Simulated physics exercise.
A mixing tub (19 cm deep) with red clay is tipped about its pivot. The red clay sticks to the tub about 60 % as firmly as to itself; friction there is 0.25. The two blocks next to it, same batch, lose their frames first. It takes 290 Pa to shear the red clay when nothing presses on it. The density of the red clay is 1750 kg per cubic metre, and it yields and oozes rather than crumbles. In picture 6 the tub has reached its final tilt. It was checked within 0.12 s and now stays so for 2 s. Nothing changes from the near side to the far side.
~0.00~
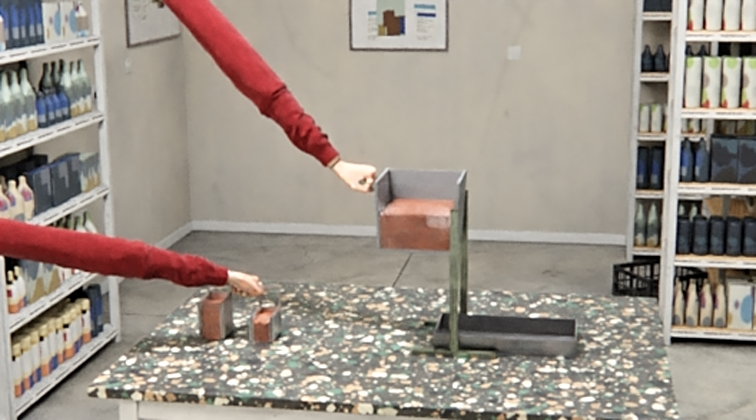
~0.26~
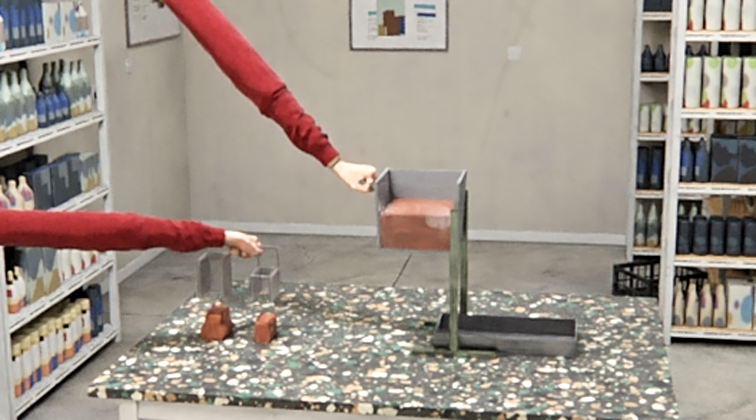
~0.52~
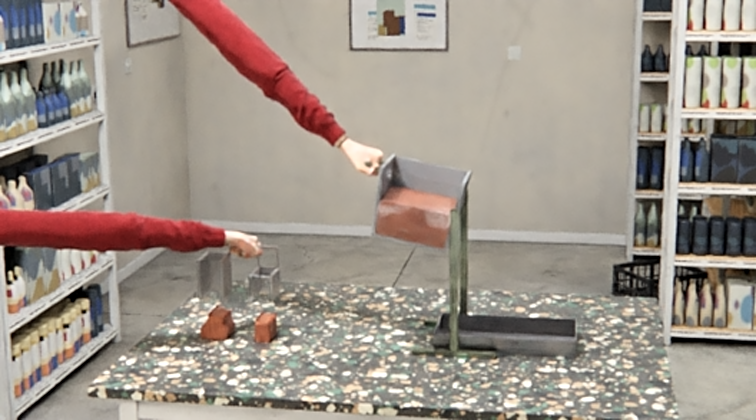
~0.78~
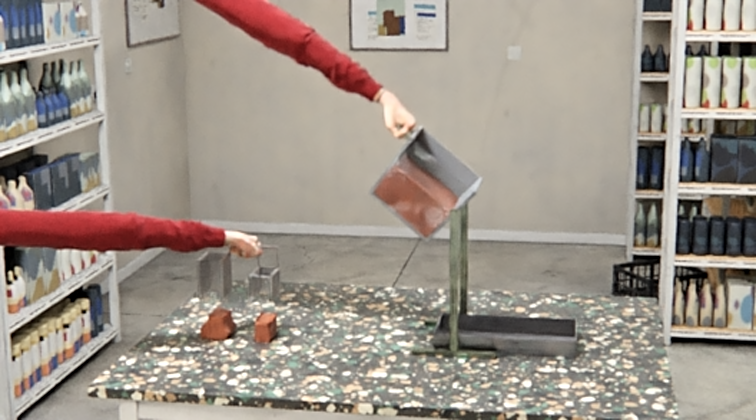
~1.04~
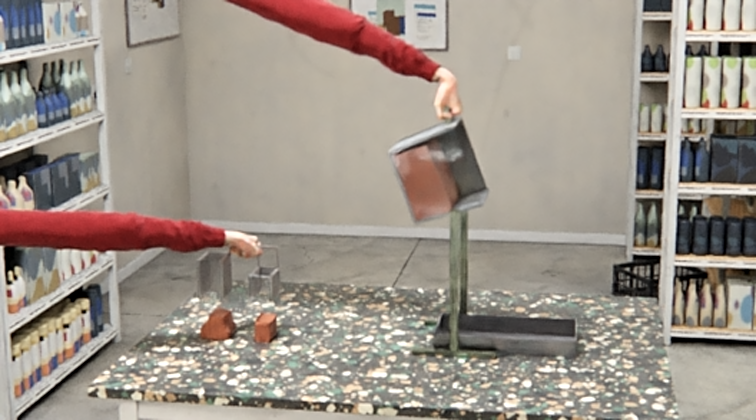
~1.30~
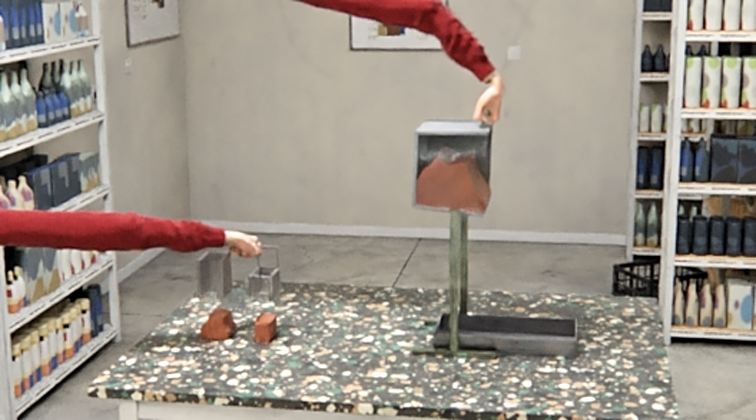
We see one hand lift two grey moulds off small lumps of red clay, the left one sagging slightly, before another hand tips a grey tub of red clay rightward on its post above a tray, the clay still inside.
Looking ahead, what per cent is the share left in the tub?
About 58 %.
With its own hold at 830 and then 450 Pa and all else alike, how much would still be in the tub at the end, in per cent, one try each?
In that order: 65 %, 55 %.
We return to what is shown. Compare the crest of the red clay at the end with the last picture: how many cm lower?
Some 7 cm.
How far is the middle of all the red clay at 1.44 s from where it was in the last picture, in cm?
Some 5 cm.
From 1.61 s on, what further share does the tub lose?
About 4 %.
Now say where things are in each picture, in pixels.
Handle-side rim at (377, 183), tilt 0 degrees; top of the red clay at (438, 215); blocks stand 10.0 cm, 6.4 cm (left to right), in the first frame.
Handle-side rim at (377, 183), tilt 0 degrees; top of the red clay at (438, 215); blocks stand 8.2 cm, 6.3 cm (left to right), in the second frame.
Handle-side rim at (383, 169), tilt 11 degrees; top of the red clay at (384, 201); blocks stand 7.6 cm, 6.3 cm (left to right), in the third frame.
Handle-side rim at (413, 140), tilt 40 degrees; top of the red clay at (397, 167); blocks stand 7.5 cm, 6.3 cm (left to right), in the fourth frame.
Handle-side rim at (454, 129), tilt 70 degrees; top of the red clay at (426, 146); blocks stand 7.4 cm, 6.3 cm (left to right), in the fifth frame.
Handle-side rim at (487, 135), tilt 92 degrees; top of the red clay at (438, 159); blocks stand 7.4 cm, 6.3 cm (left to right), in the sixth frame.
After 1.44 s, the tub is at 92 degrees and holds 82 %.
After 1.61 s, the tub is at 92 degrees and holds 62 %.
After 1.78 s, the tub is at 92 degrees and holds 60 %.
After 1.95 s, the tub is at 92 degrees and holds 58 %.
After 3.30 s, at the end, the tub is at 92 degrees and holds 58 %.
